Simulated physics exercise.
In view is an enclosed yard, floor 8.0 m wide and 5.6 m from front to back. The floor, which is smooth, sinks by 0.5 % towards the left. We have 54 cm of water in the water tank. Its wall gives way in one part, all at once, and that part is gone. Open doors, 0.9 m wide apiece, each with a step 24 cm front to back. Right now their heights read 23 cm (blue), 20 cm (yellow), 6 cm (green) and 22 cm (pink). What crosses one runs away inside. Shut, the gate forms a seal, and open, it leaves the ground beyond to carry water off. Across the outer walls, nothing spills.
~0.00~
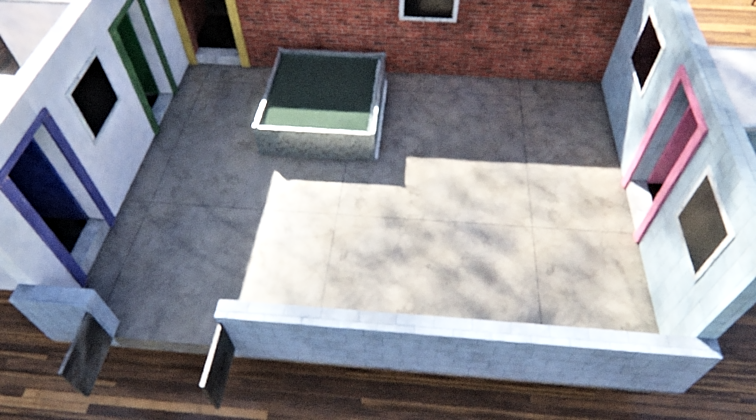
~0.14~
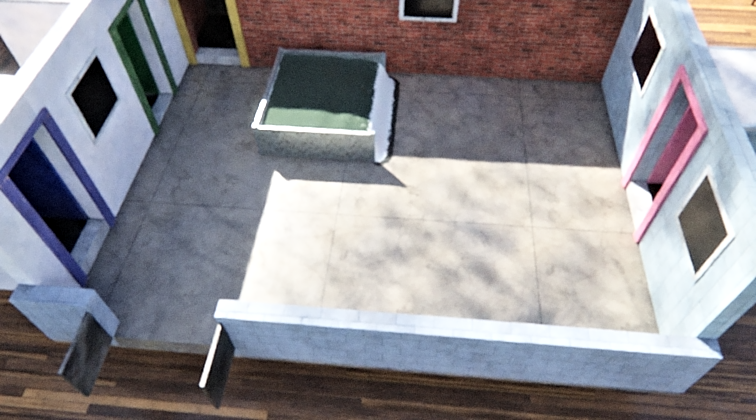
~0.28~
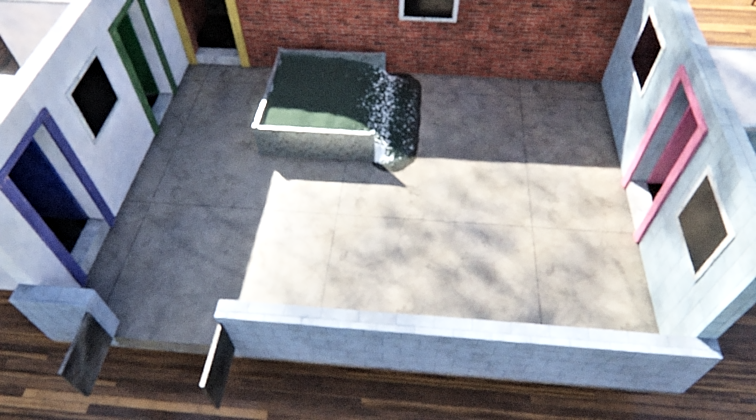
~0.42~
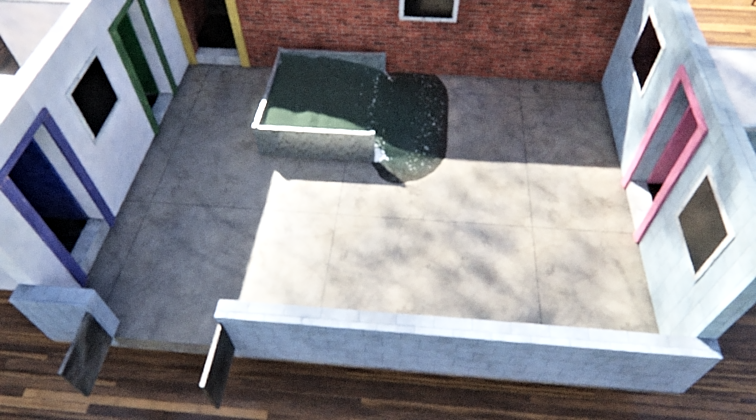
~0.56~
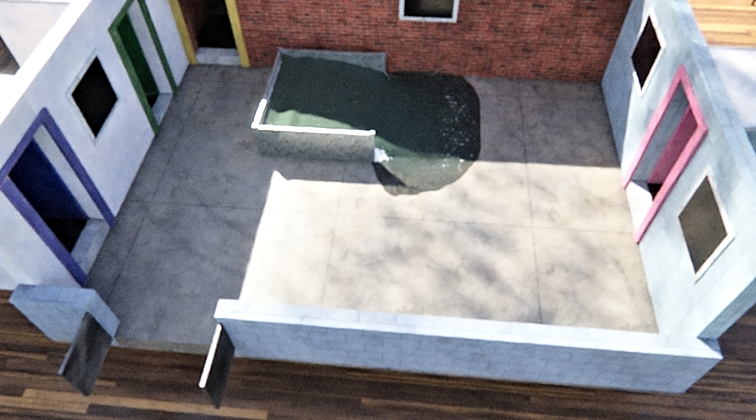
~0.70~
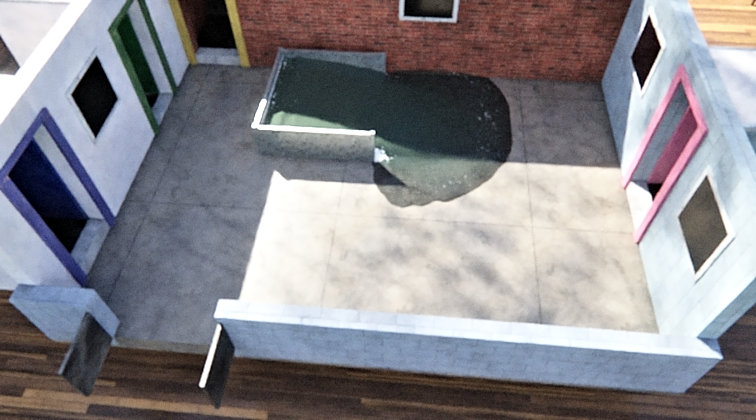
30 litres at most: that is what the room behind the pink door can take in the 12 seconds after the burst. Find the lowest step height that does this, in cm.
The lowest height is about 11 cm.
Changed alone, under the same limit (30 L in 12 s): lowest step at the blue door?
The blue one would have to be about 7.0 cm high.
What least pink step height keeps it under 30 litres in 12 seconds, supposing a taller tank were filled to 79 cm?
A step of about 18 cm does it.
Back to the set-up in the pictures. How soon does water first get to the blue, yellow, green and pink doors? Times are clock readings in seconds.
The blue door at 7.5 s, the yellow door at 9.0 s, the green door at 10.0 s, the pink door at 1.8 s.
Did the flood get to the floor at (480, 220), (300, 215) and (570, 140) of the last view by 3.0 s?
First wet through, second bone-dry, third wet through.
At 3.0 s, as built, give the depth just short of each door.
Door by door in centimetres - blue 0, yellow 0, green 0, pink 18.
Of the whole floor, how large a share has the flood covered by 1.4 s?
Roughly 30 percent of the floor is wet.
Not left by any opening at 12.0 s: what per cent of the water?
What remains is some 96 per cent of the water.
After 1.4 s water covers 30 % of the floor, deepest (22 cm) near (380, 138); it has not reached the pink door.
After 3.0 s water covers 45 % of the floor, deepest (30 cm) near (572, 100); 18 cm at the pink door, 0 litres in over its 22 cm step.
After 12.0 s water covers 95 % of the floor, deepest (11 cm) near (190, 63); 4 cm at the pink door, 0 litres in over its 22 cm step.
At the pink door as built, the water arrived by 1.9 s and peaked near 19 cm at 2.6 s.
Run again over the same 12 s with other heights there, 48 litres in over 9 cm, 19 litres over 12.5 cm. The limit of 30 litres is kept from about 11 cm up.
